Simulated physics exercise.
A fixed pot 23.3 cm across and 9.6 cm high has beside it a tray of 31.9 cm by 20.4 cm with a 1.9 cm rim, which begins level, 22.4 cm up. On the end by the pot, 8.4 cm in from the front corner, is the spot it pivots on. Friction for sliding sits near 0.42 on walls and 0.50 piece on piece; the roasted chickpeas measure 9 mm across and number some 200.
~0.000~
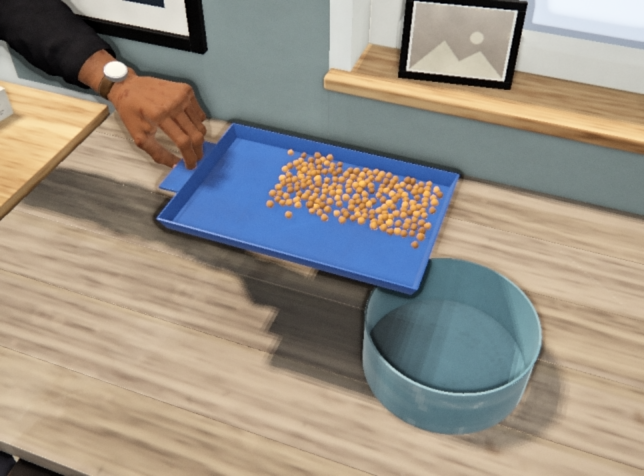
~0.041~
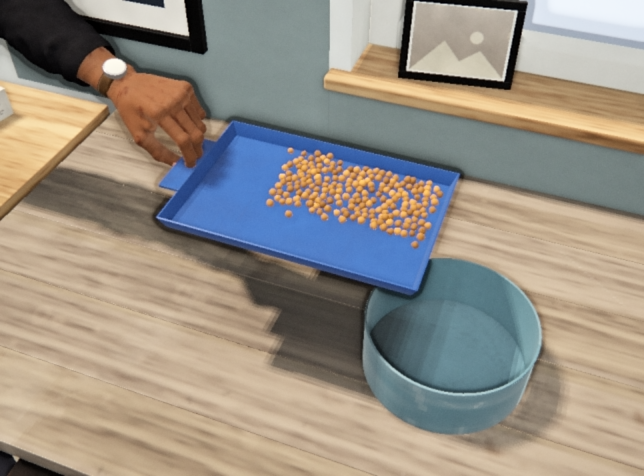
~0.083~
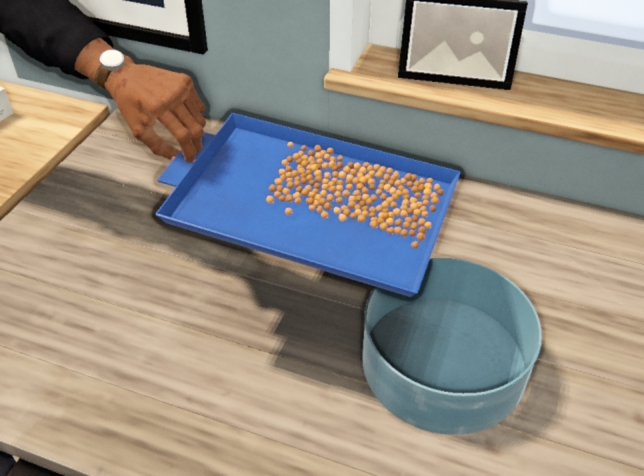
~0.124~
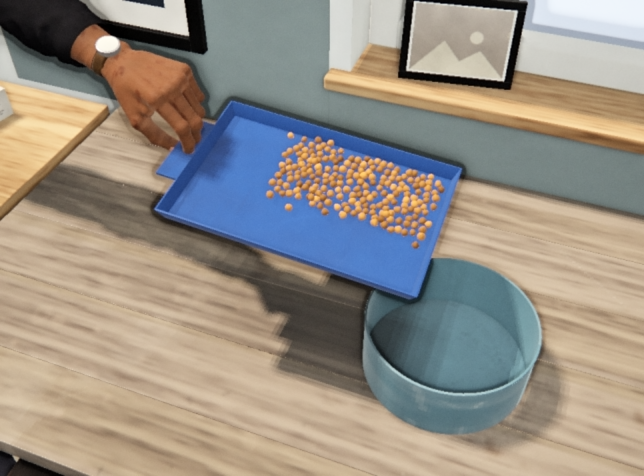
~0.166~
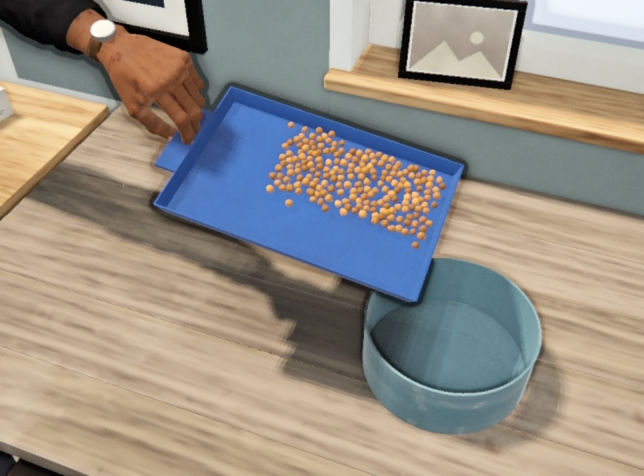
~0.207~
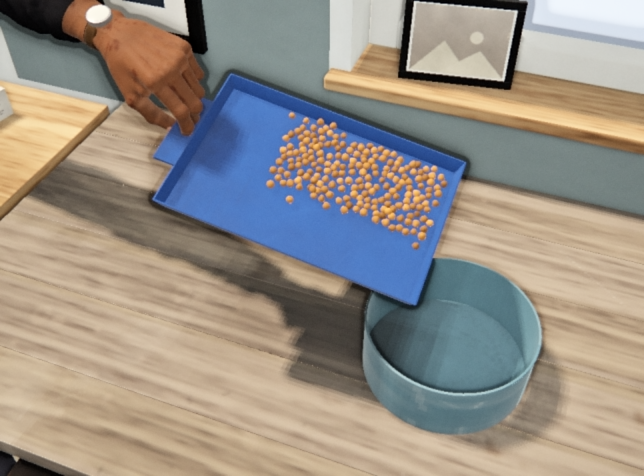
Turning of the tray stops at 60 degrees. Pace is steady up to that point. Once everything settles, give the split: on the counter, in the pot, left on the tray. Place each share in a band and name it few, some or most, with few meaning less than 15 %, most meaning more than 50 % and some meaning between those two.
In the end: Counter some, pot some, left on the tray some.
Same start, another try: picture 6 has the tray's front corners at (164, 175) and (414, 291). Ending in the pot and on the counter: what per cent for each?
That works out as pot 35 and counter 10.
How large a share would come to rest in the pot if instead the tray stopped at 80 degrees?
That would give about 70 per cent.
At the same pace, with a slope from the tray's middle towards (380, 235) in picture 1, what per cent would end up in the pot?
About 30 per cent.
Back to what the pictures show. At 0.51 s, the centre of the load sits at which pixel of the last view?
Near pixel (387, 238).
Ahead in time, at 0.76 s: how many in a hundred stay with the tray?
Load share: Around 50%.
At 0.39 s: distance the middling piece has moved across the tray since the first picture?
Roughly 3 cm.
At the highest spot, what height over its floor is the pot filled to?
Roughly 1.0 cm up.
Then, at 0.39 s, tilt 41 degrees; the tray holds 100 %, the pot 0 %.
Then, at 0.51 s, tilt 55 degrees; the tray holds 100 %, the pot 0 %.
After 0.76 s, tilt 60 degrees; the tray holds 50 %, the pot 15 %.
By 1.7 s all is still; counter 30 %, pot 30 %, tray 40 %.
